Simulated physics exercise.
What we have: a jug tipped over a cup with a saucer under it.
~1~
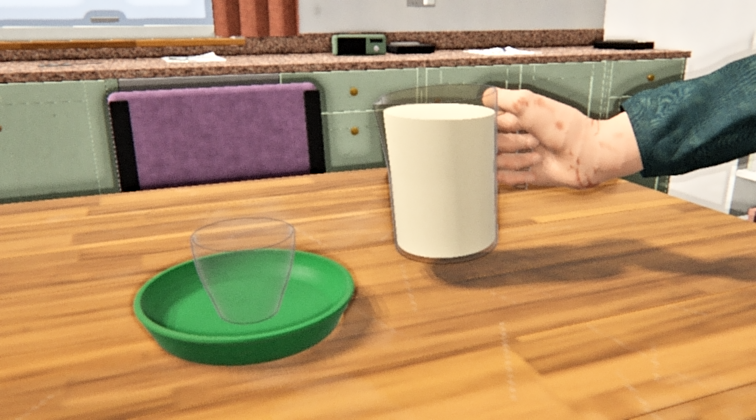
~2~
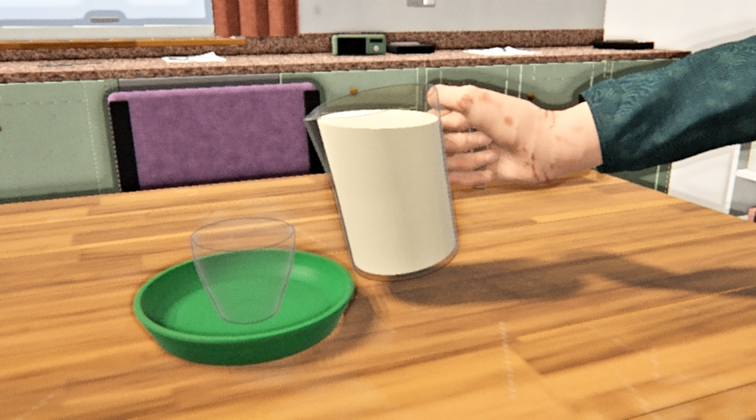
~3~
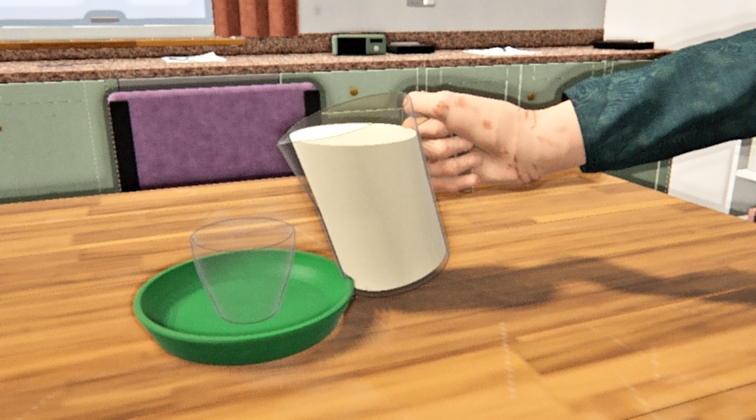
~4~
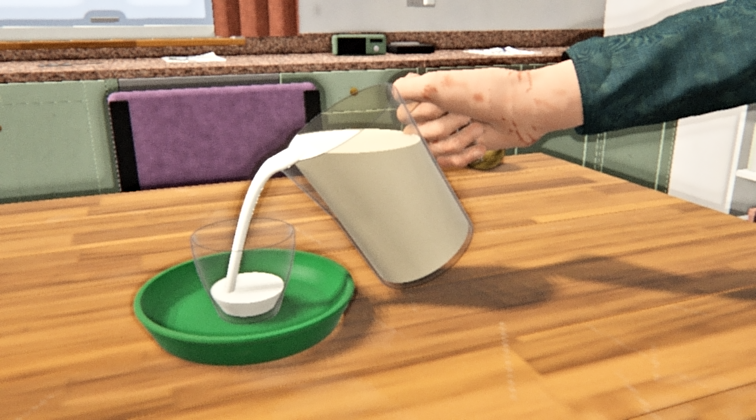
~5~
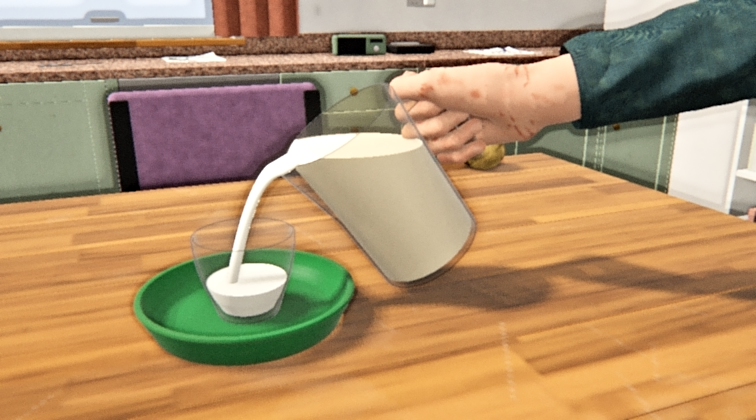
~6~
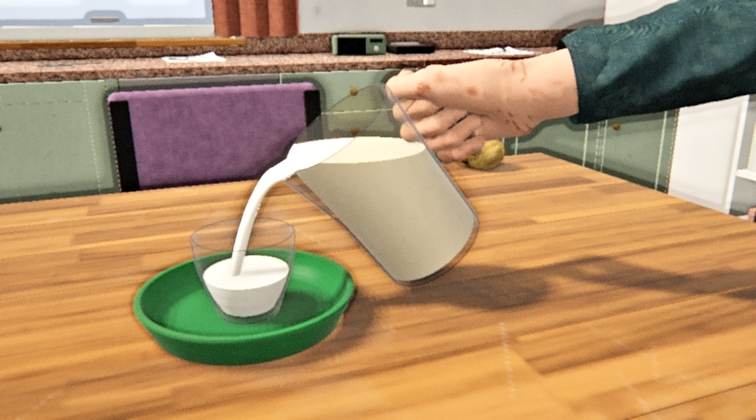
A hand moving a clear jug of white liquid left, tilting it and pouring a stream into a glass on a green saucer.
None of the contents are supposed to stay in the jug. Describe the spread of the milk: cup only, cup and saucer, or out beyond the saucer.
Not contained.
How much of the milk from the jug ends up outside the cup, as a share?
Estimate: Near 75 per cent.
Soon after, the cup is full to the brim; the saucer is wet, with room to spare.
Later, the cup is full to the brim; the saucer is full and running over.
In the end, the cup is full to the brim; the saucer is full and running over.
